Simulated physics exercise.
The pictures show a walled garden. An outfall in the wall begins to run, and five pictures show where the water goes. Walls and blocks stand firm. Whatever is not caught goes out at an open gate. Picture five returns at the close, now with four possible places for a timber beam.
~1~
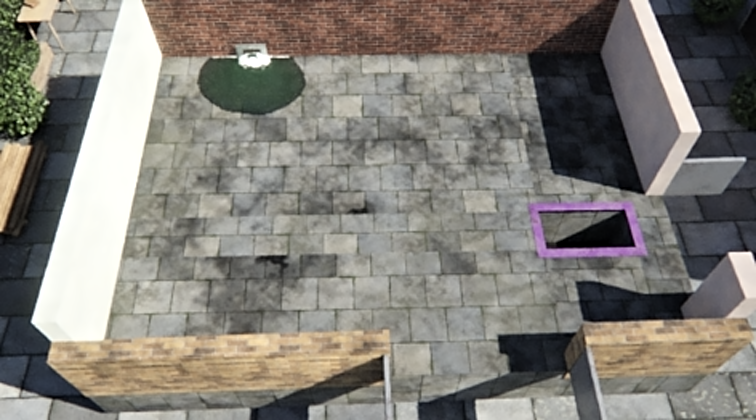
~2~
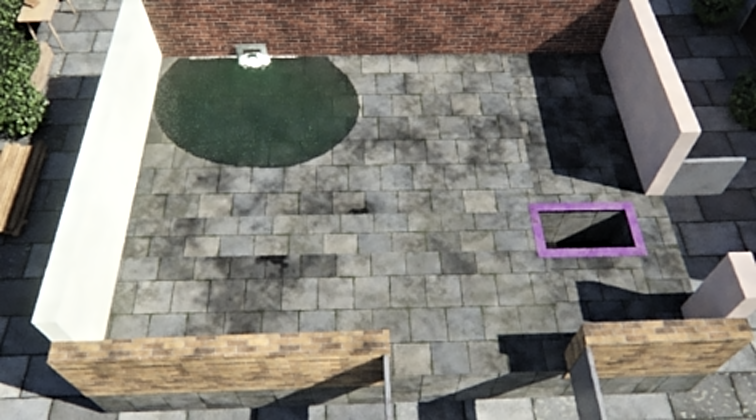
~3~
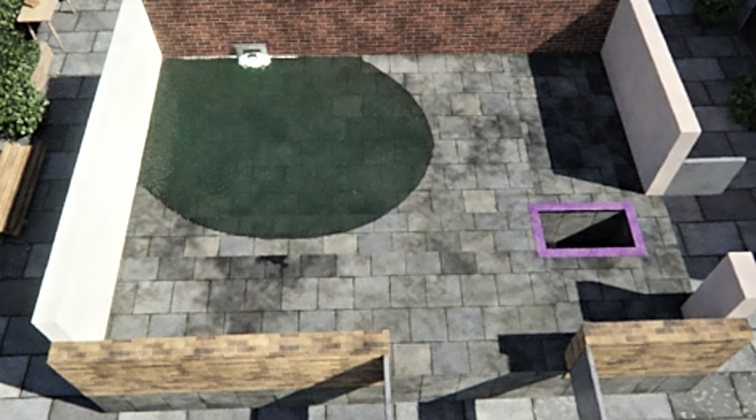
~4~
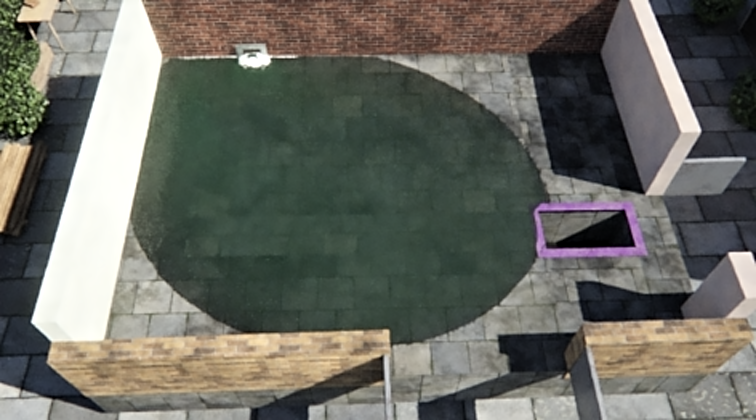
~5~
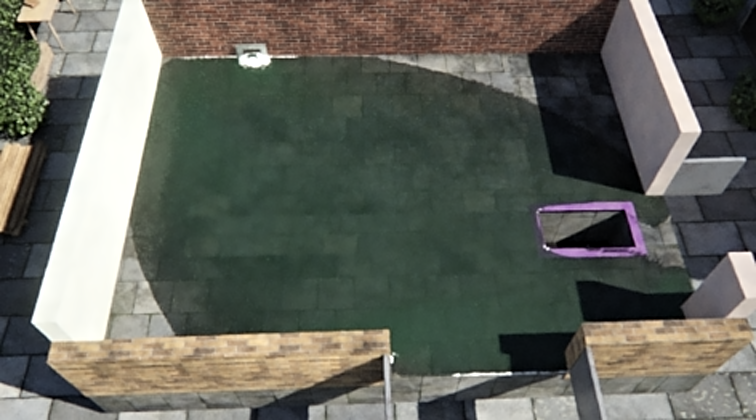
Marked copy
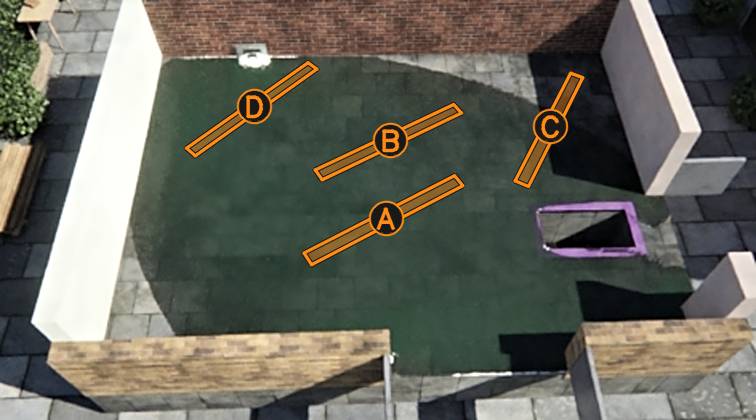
Dark green water spreads from a small white outlet at the foot of the brick wall, widening in a rounded sheet across the paved, walled garden. It reaches the left wall, then the brick wall in front, and finally surrounds most of the purple-edged opening on the right and spreads into the gaps between the walls.
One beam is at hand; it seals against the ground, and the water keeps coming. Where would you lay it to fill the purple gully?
A beats the others.
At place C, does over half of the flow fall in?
No.
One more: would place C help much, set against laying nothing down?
No, hardly at all.
In orange, A from (307, 258) to (458, 180); B from (318, 174) to (457, 108); C from (521, 183) to (576, 75); D from (190, 151) to (312, 65).
Choosing A, about 41 % of the stream goes into the purple gully, about 59 % out by the gates.
Choosing B, about 26 % of the stream goes into the purple gully, about 74 % out by the gates.
Choosing C, about 25 % of the stream goes into the purple gully, about 75 % out by the gates.
Choosing D, about 23 % of the stream goes into the purple gully, about 76 % out by the gates.
